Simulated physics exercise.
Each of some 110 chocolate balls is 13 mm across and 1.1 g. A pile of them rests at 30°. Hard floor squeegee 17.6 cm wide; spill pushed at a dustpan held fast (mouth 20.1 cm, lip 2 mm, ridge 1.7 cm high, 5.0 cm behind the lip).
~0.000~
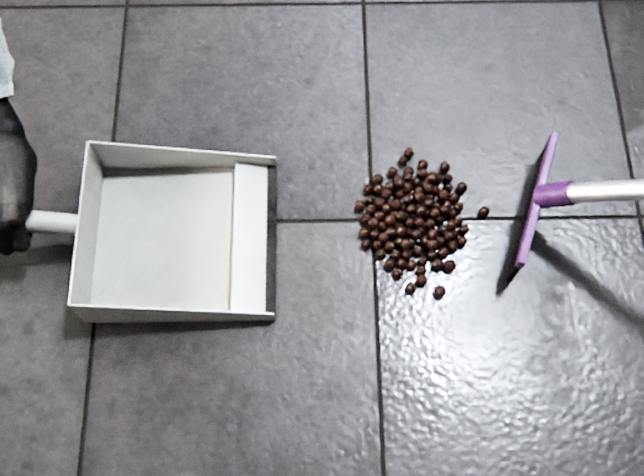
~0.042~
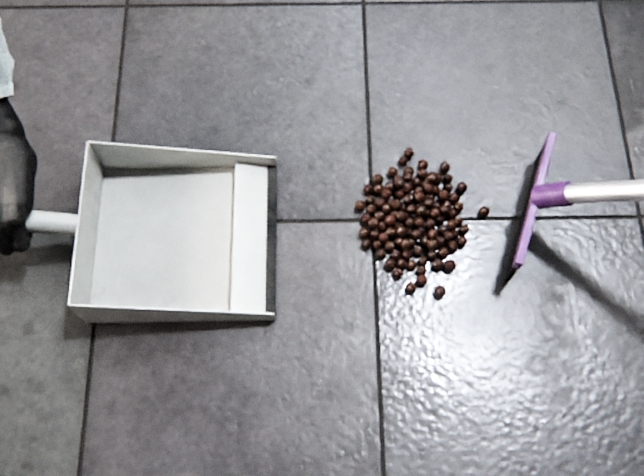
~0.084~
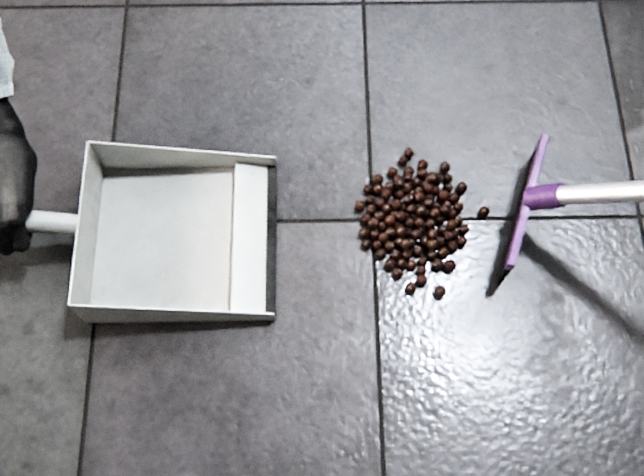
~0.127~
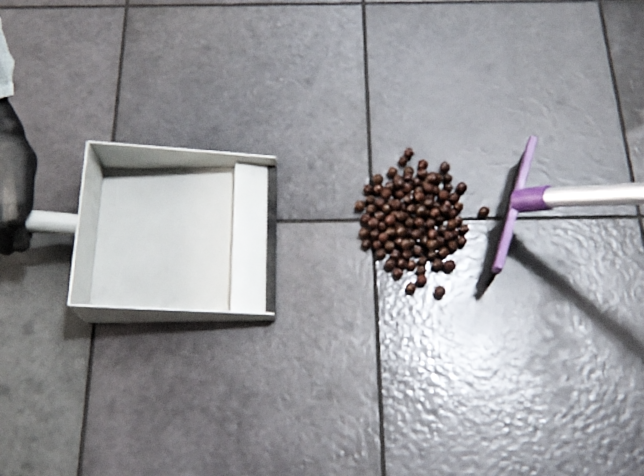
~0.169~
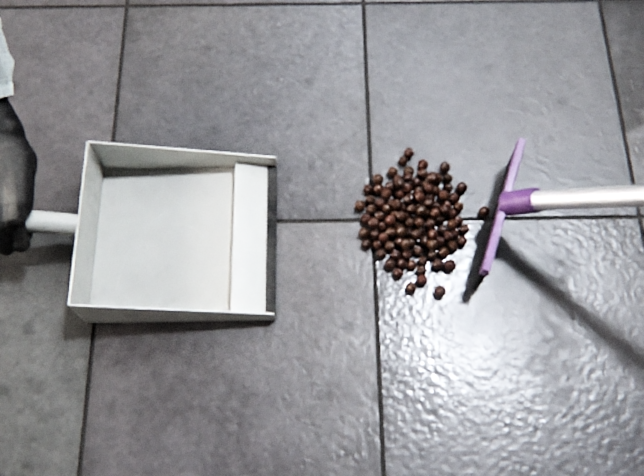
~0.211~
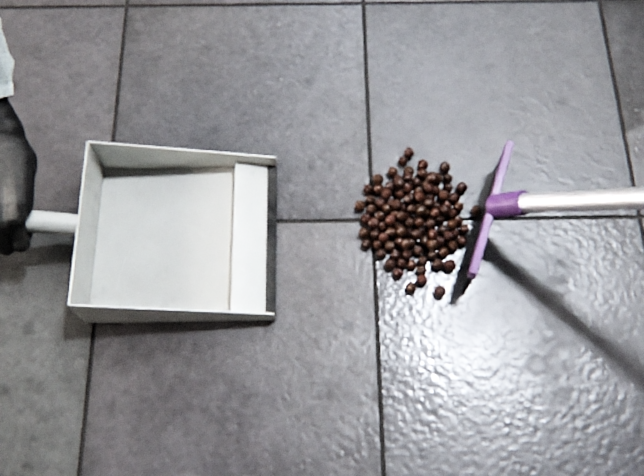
A purple squeegee blade on a pale handle slides left across a grey tiled floor seen from above, slowly at first and then more quickly. Between it and a white dustpan on the left, held by a black-gloved hand, sits a heap of small, round, dark brown balls. The blade reaches the heap's right edge, touching a stray ball, while the pan and camera stay still.
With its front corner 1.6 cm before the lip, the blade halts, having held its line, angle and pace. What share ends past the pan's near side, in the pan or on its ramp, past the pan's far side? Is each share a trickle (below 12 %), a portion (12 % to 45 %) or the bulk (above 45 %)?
Near side: A trickle; pan: A trickle; far side: A portion.
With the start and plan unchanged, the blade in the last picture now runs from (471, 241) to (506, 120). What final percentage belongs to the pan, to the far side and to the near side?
Split: Pan = 0, far = 45, near = 0.
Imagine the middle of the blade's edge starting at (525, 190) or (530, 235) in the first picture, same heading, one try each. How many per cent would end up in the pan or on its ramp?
10 and 0 per cent, roughly.
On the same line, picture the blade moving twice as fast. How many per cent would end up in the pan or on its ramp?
In that case roughly 15 percent.
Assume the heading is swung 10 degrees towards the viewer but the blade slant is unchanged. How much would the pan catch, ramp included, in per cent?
Then about 0 per cent.
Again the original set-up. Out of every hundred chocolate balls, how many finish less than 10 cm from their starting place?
About 25 percent.
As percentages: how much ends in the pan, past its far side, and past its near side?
In per cent - near side 0, pan 5, far side 20.
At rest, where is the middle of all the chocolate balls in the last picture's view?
When it all comes to rest, the middle is near (303, 203).
After 0.50 s, middle of the blade 15 cm from the lip; 0 % over the lip, far side 10 %, near side 0 %.
After 0.70 s, middle of the blade 8 cm from the lip; 0 % over the lip, far side 15 %, near side 0 %.
After 1.01 s, middle of the blade 5 cm from the lip; 5 % over the lip, far side 15 %, near side 0 %.
By 1.3 s all is still; near side 0 %, pan 5 %, far side 20 %, in front of the lip or behind the blade 75 %.
